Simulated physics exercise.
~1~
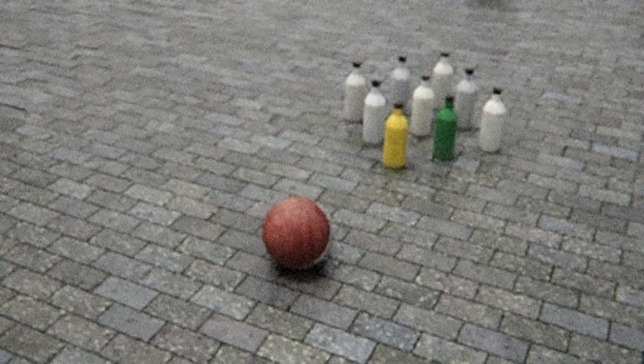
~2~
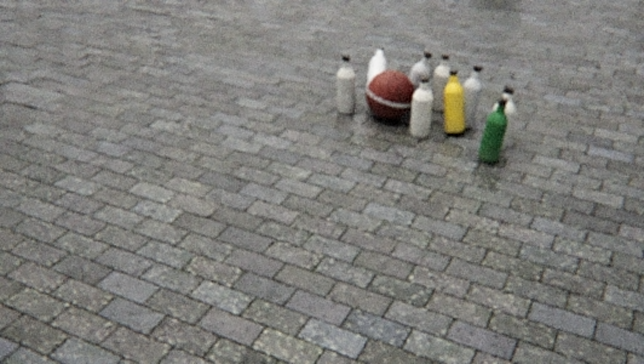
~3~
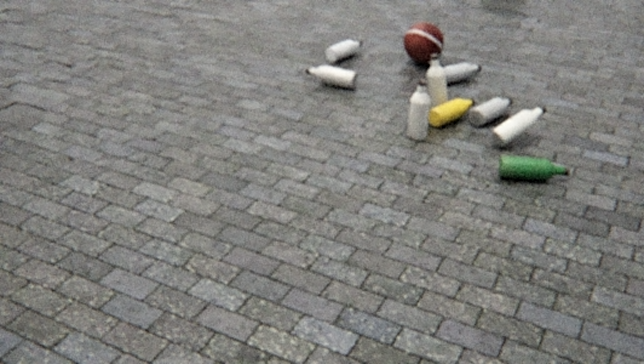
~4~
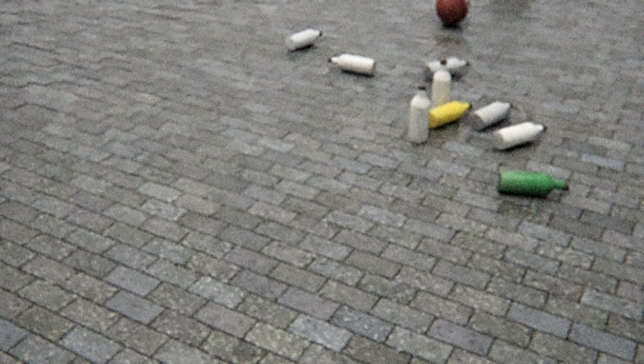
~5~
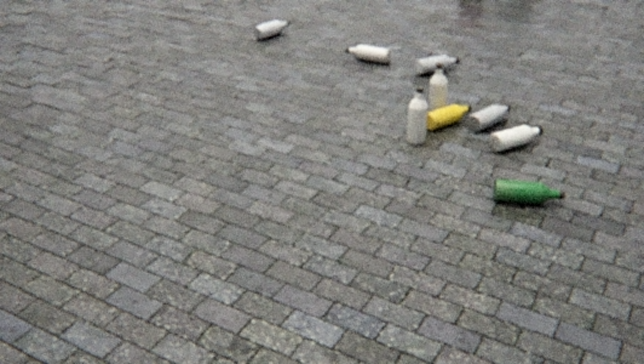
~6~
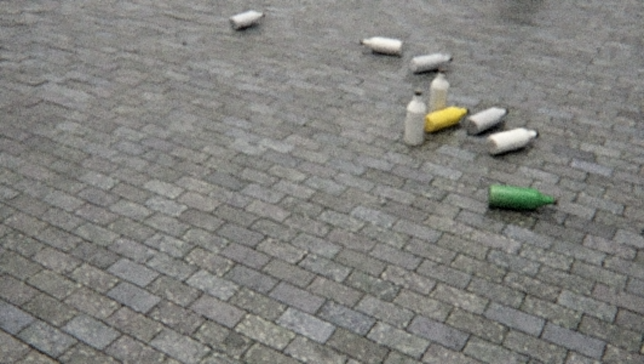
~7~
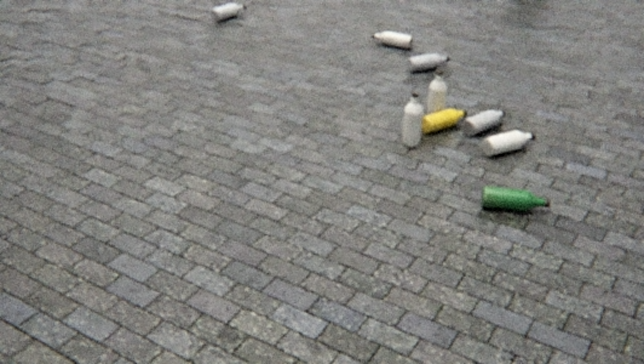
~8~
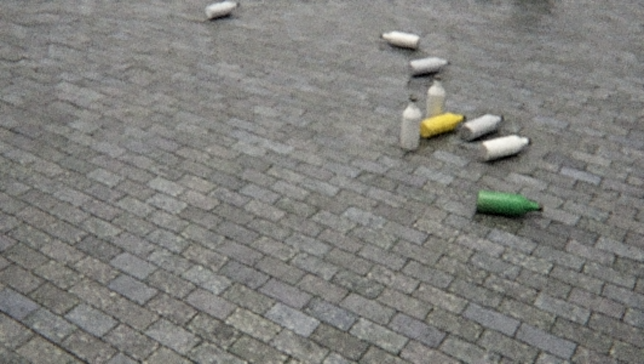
On grey paving, a red ball rolls into nine bottles, topples seven, and rolls away.
